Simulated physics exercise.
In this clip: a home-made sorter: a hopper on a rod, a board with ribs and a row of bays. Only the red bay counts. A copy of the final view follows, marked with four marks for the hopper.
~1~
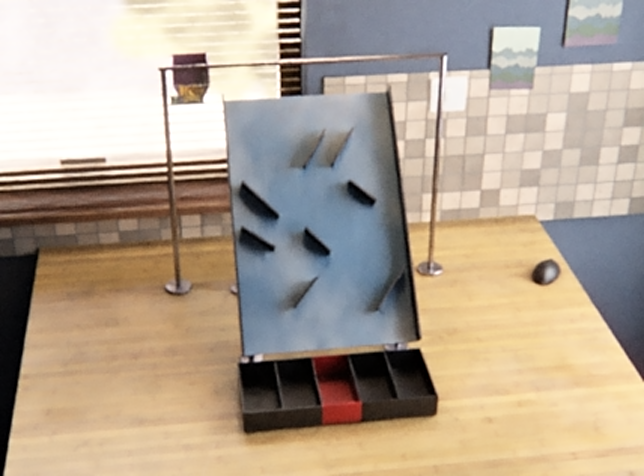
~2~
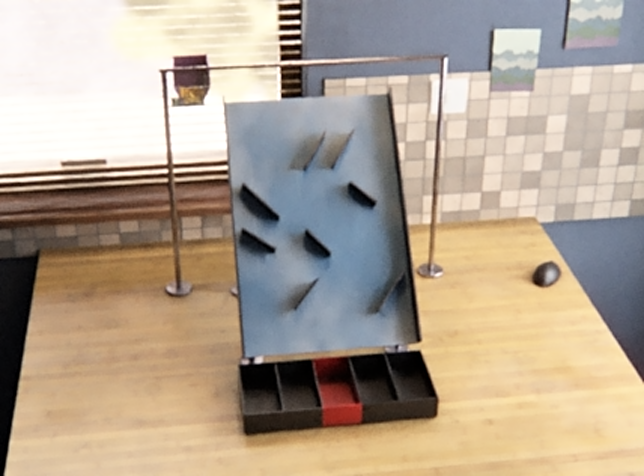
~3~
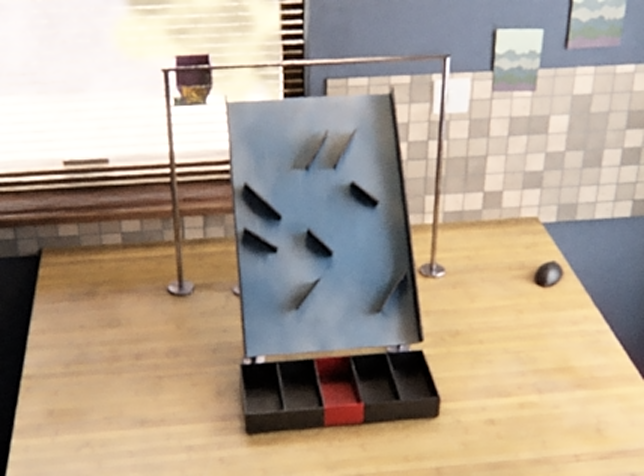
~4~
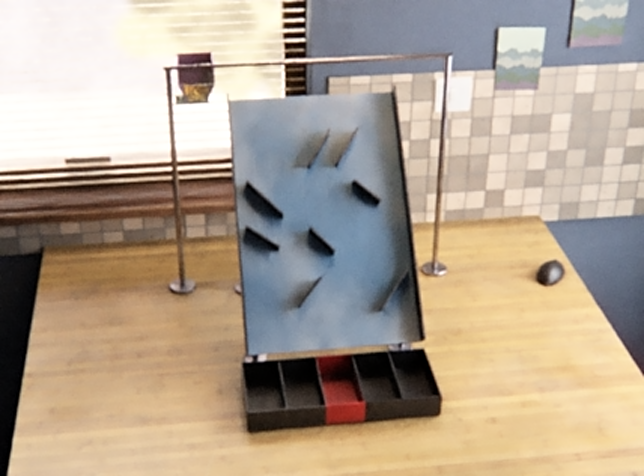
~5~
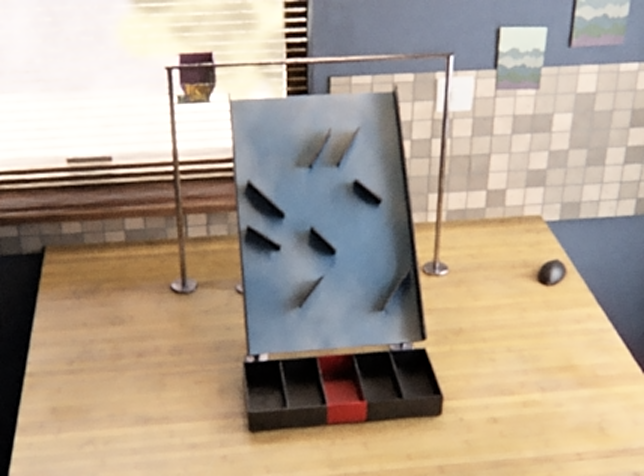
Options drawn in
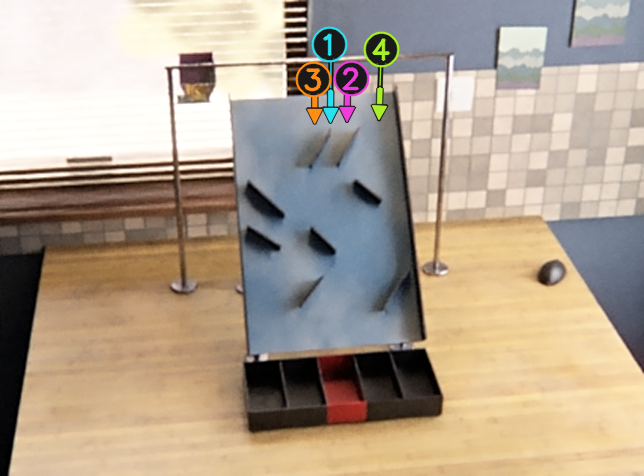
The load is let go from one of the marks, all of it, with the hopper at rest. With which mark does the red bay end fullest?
Go for 4.
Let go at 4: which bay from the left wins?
It is the third one.
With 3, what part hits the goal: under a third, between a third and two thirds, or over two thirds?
Mark 3 gives under a third.
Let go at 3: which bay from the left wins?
It is the first one.
On the marked copy, mark 1 meets the board at (330, 117); mark 2 meets the board at (347, 116); mark 3 meets the board at (314, 118); mark 4 meets the board at (379, 114).
For mark 1, a small part in the red bay, most in other bays, a stray few outside the box.
For mark 2, a small part in the red bay, most in other bays, a small part outside the box.
For mark 3, a stray few in the red bay, nearly all in other bays, a small part outside the box.
For mark 4, about half in the red bay, about a third in other bays, a small part held on the board.
